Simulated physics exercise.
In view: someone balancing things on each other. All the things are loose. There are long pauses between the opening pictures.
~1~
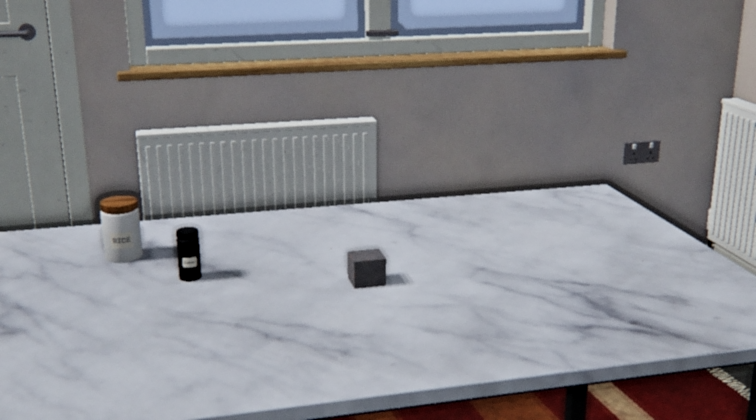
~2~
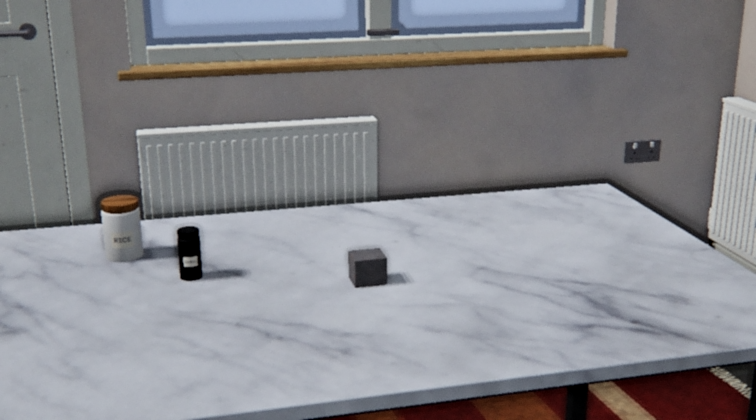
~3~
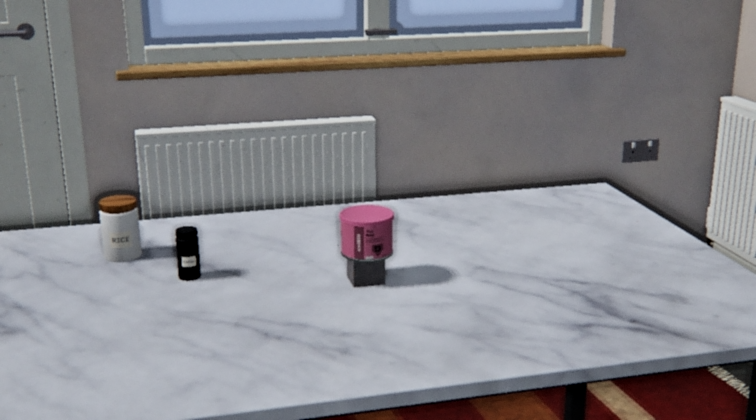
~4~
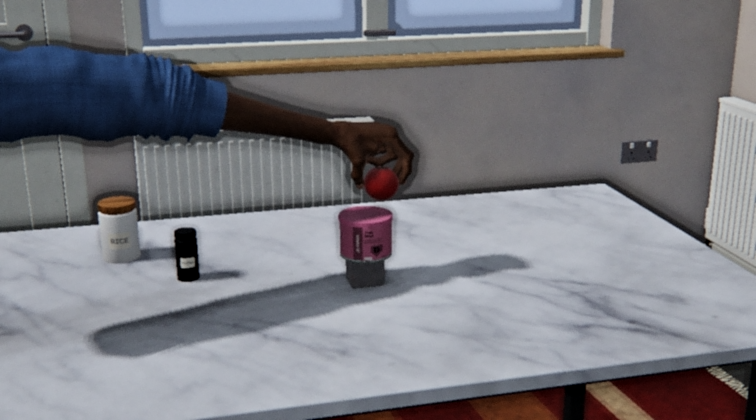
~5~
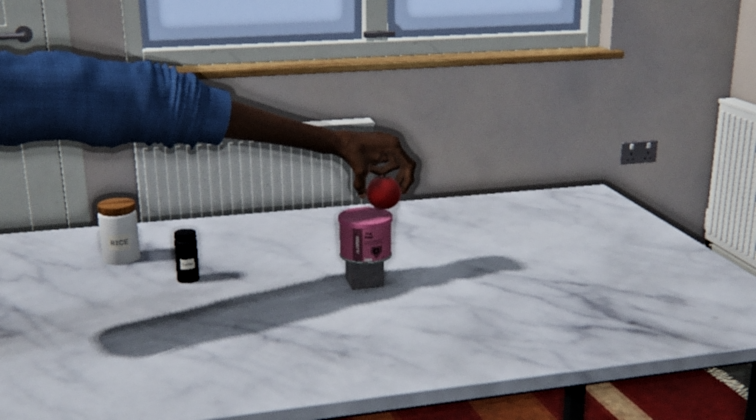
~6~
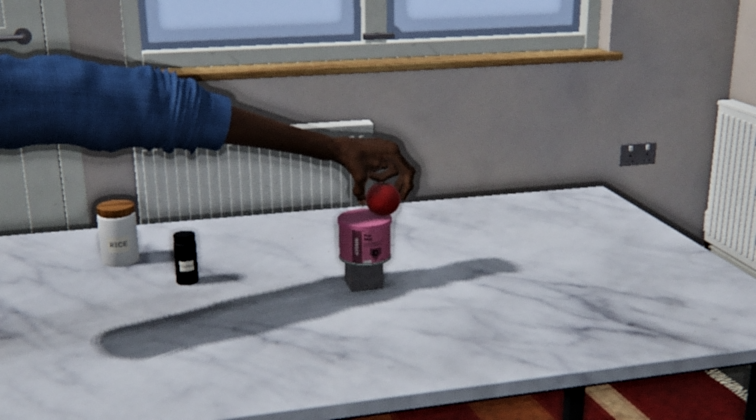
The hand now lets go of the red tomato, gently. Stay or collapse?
In the end the pile keeps its balance.
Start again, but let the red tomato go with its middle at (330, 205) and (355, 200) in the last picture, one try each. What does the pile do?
First try: It loses its balance; second try: It keeps its balance.
Then, 0.40 s after the last picture, nothing has stirred.
Then, 1.30 s after the last picture, red tomato resting near (384, 199).
At rest, all 5 in place. Seen from the same camera at the end, red tomato near (384, 199). The pile stays up.
